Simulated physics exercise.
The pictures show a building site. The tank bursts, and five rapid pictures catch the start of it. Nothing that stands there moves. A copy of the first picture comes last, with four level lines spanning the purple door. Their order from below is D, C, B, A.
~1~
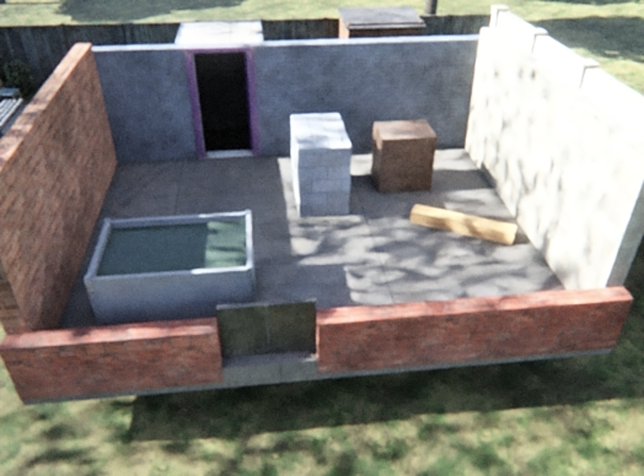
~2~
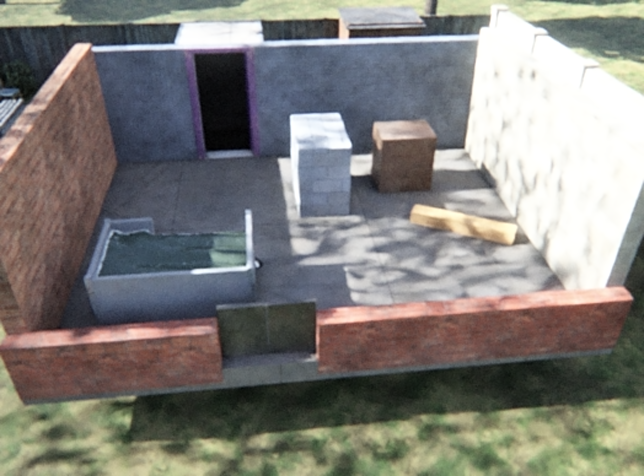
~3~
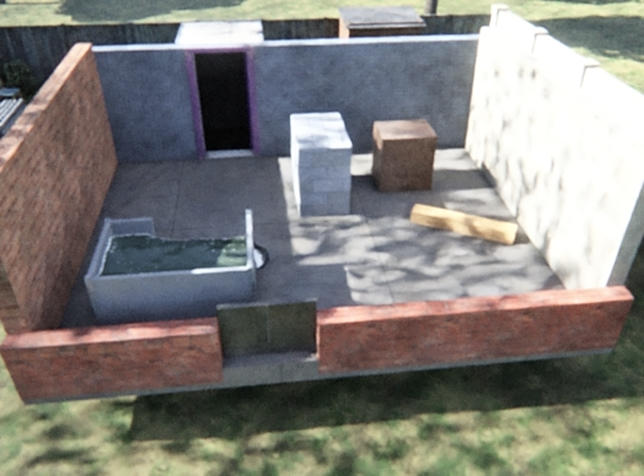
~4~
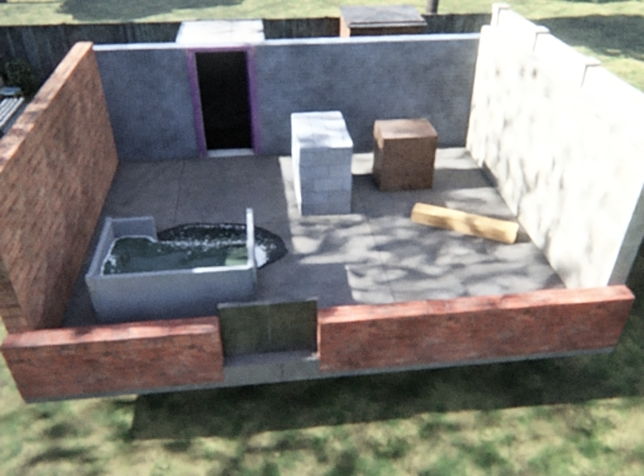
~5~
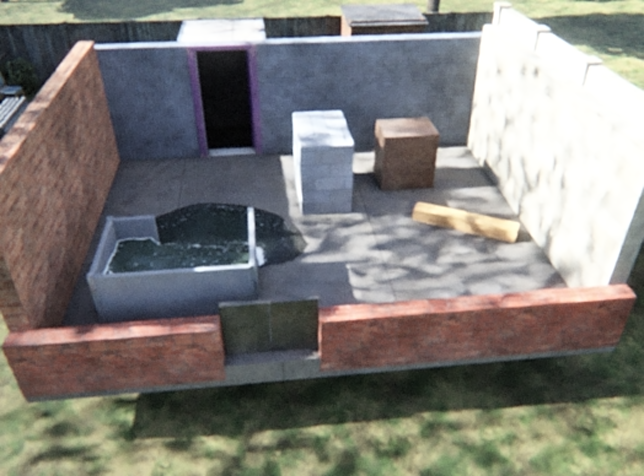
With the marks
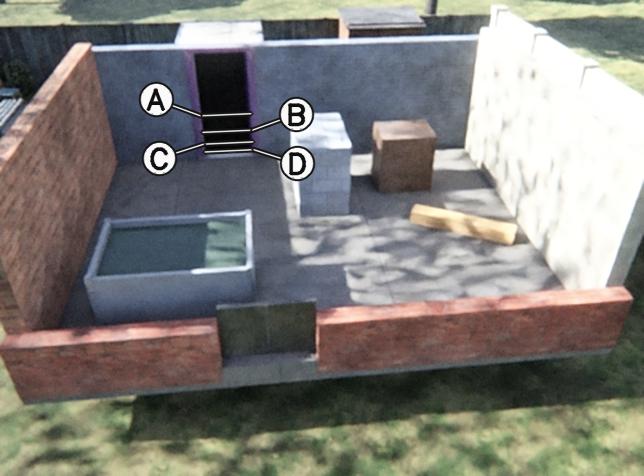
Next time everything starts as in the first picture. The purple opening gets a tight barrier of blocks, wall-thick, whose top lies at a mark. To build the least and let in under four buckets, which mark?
Use line C.
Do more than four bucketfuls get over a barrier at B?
No.
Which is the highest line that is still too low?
Line D.
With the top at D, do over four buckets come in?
Yes, that goes wrong.
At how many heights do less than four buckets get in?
Three of the four.
On the marked copy, A at (225, 114); B at (227, 131); C at (228, 143); D at (229, 150); from the bottom up D, C, B, A.
If A is chosen, nothing gets over.
If B is chosen, nothing gets over.
If C is chosen, a splash gets over, under a bucket.
If D is chosen, about 13 bucketfuls get in.
